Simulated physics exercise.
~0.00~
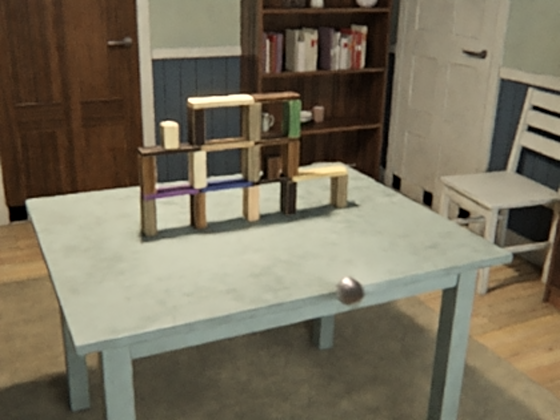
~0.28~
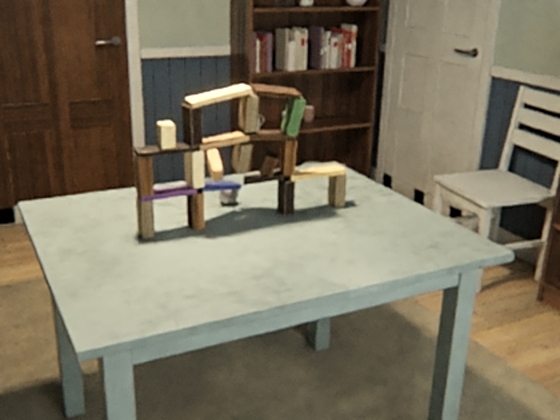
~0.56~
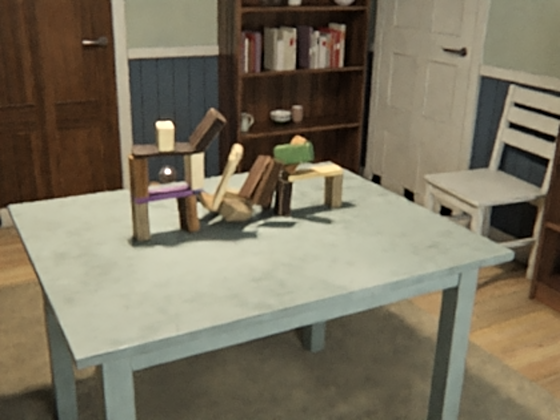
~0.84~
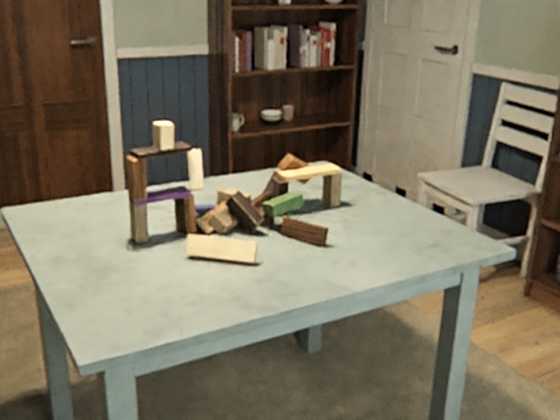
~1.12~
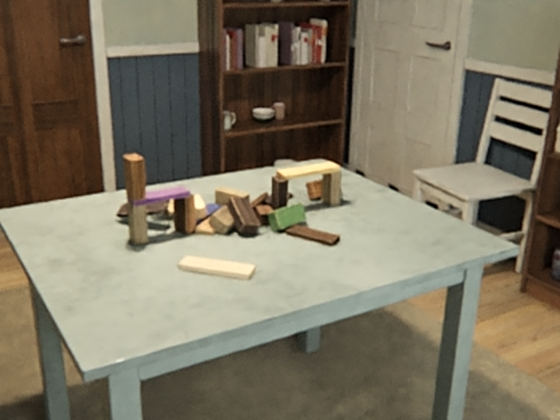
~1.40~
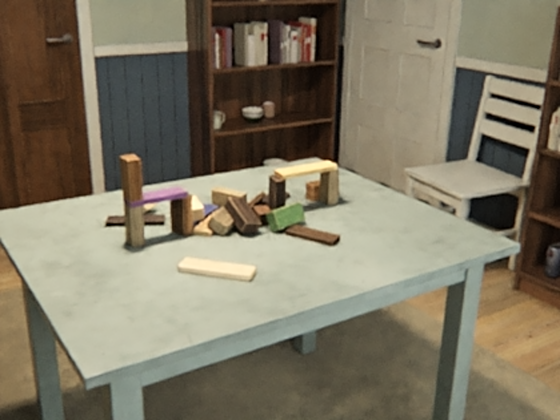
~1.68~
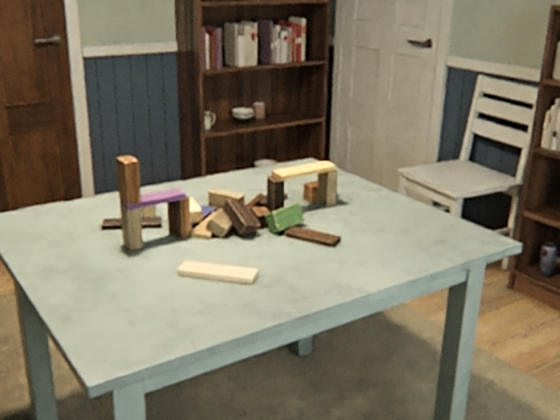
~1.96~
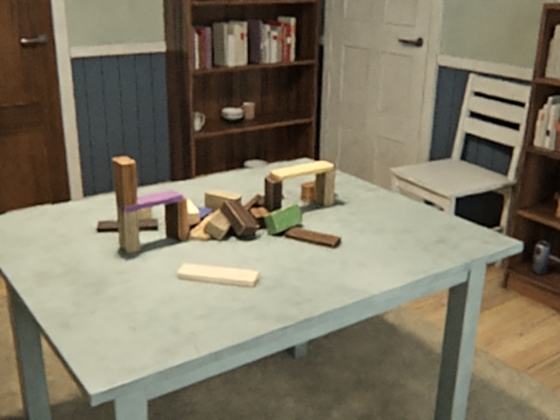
A pale blue-green table stands in a dining room, seen from slightly above as the view drifts sideways, with a dark bookcase, doors and a white chair behind. On it is a structure of wooden blocks with purple and blue planks at left and middle and a green post at upper right. A steel ball rolls in from the near edge and strikes the middle. The upper span tilts and collapses, dropping the blue plank and green post. More blocks tumble from the left, leaving a heap between two low standing parts, the purple plank still in place.
